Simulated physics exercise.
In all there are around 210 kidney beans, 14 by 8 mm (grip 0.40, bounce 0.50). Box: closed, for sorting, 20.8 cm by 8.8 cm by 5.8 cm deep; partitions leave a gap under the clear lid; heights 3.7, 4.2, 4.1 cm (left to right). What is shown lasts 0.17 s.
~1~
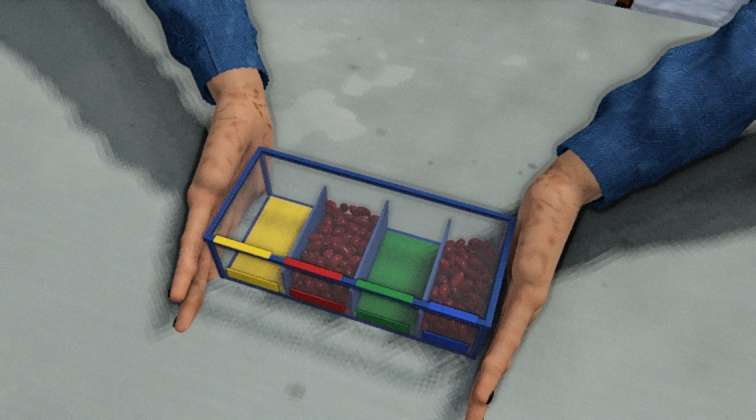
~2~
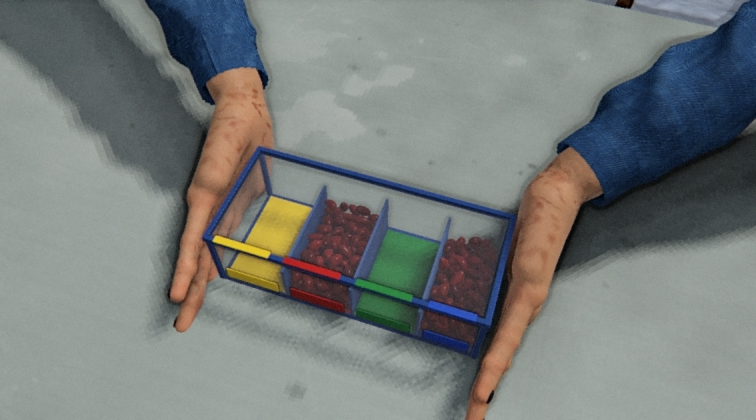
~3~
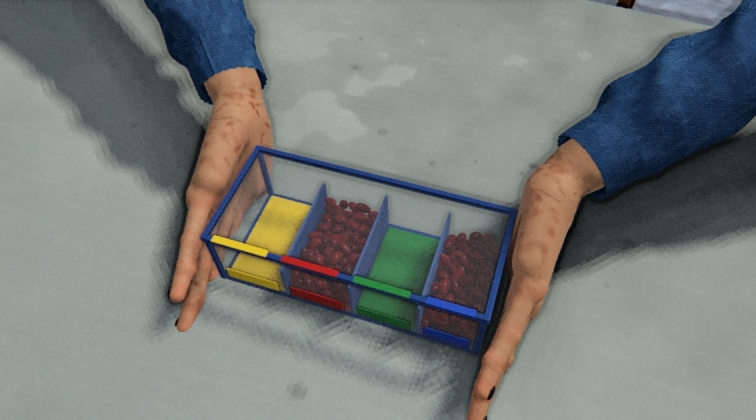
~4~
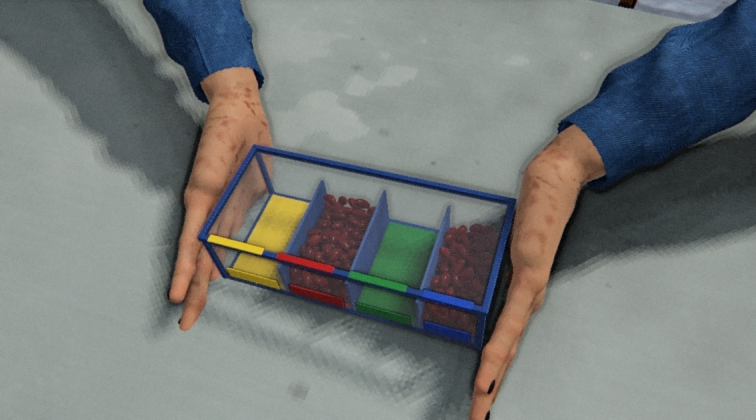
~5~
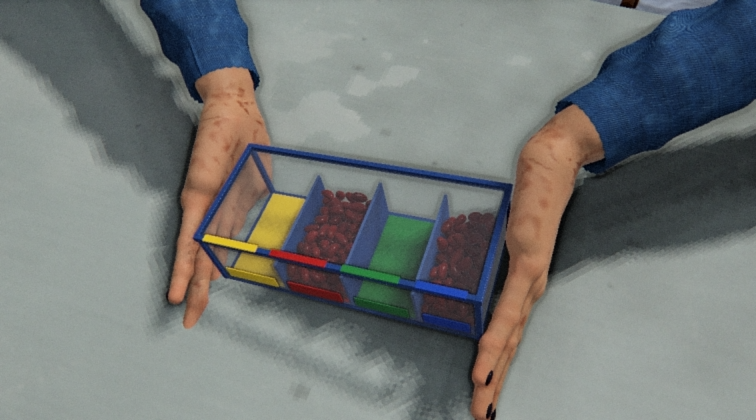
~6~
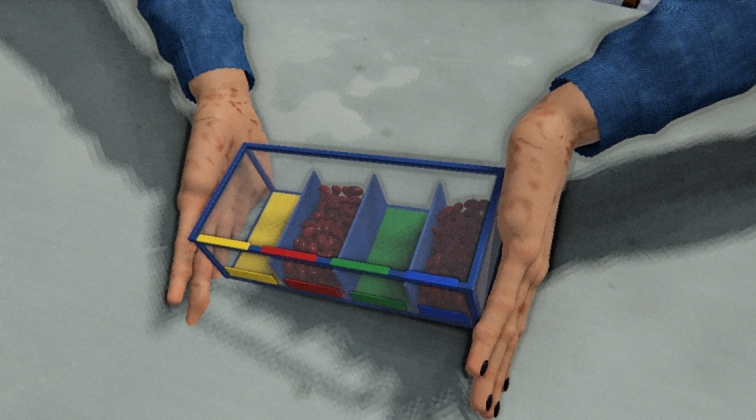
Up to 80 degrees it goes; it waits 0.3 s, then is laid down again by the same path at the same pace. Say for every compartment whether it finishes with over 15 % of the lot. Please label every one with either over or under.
Labels - red: Over; blue: Over; green: Under; yellow: Over.
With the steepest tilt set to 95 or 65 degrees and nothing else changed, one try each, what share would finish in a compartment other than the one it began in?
50 % and 15 %.
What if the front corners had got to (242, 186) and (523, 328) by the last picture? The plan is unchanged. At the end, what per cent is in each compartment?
That leaves red with 40 percent, blue with 55, green with 5 and yellow with 0 percent.
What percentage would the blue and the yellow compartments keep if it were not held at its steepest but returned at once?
In per cent: Blue 30; yellow 20.
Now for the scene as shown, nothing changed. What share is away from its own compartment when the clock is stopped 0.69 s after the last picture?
Roughly 25 percent.
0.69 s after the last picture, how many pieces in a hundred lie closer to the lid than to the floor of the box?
Roughly 30 percent of the pieces.
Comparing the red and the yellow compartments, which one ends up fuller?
Red.
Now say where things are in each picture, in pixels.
In the first picture, box tilt 0 degrees, front corners at (210, 237) and (485, 322); red 50 %, blue 50 %.
In the second picture, box tilt 1 degrees, front corners at (209, 237) and (485, 321).
In the third picture, box tilt 3 degrees, front corners at (208, 236) and (484, 316).
In the fourth picture, box tilt 6 degrees, front corners at (205, 236) and (482, 308), lowest corner left front.
In the fifth picture, box tilt 10 degrees, front corners at (200, 236) and (477, 297), lowest corner left front.
In the sixth picture, box tilt 15 degrees, front corners at (195, 237) and (468, 285), lowest corner left front; red 50 %, blue 50 %.
Then, 0.69 s after the last picture, tilt 80 degrees; red 45 %, blue 35 %, green 10 %, yellow 10 %.
Then, 1.13 s after the last picture, tilt 45 degrees; red 35 %, blue 30 %, green 10 %, yellow 25 %.
Then, 1.67 s after the last picture, tilt 0 degrees; red 35 %, blue 30 %, green 10 %, yellow 25 %.
In the end, red 35 %, blue 30 %, green 10 %, yellow 25 %.
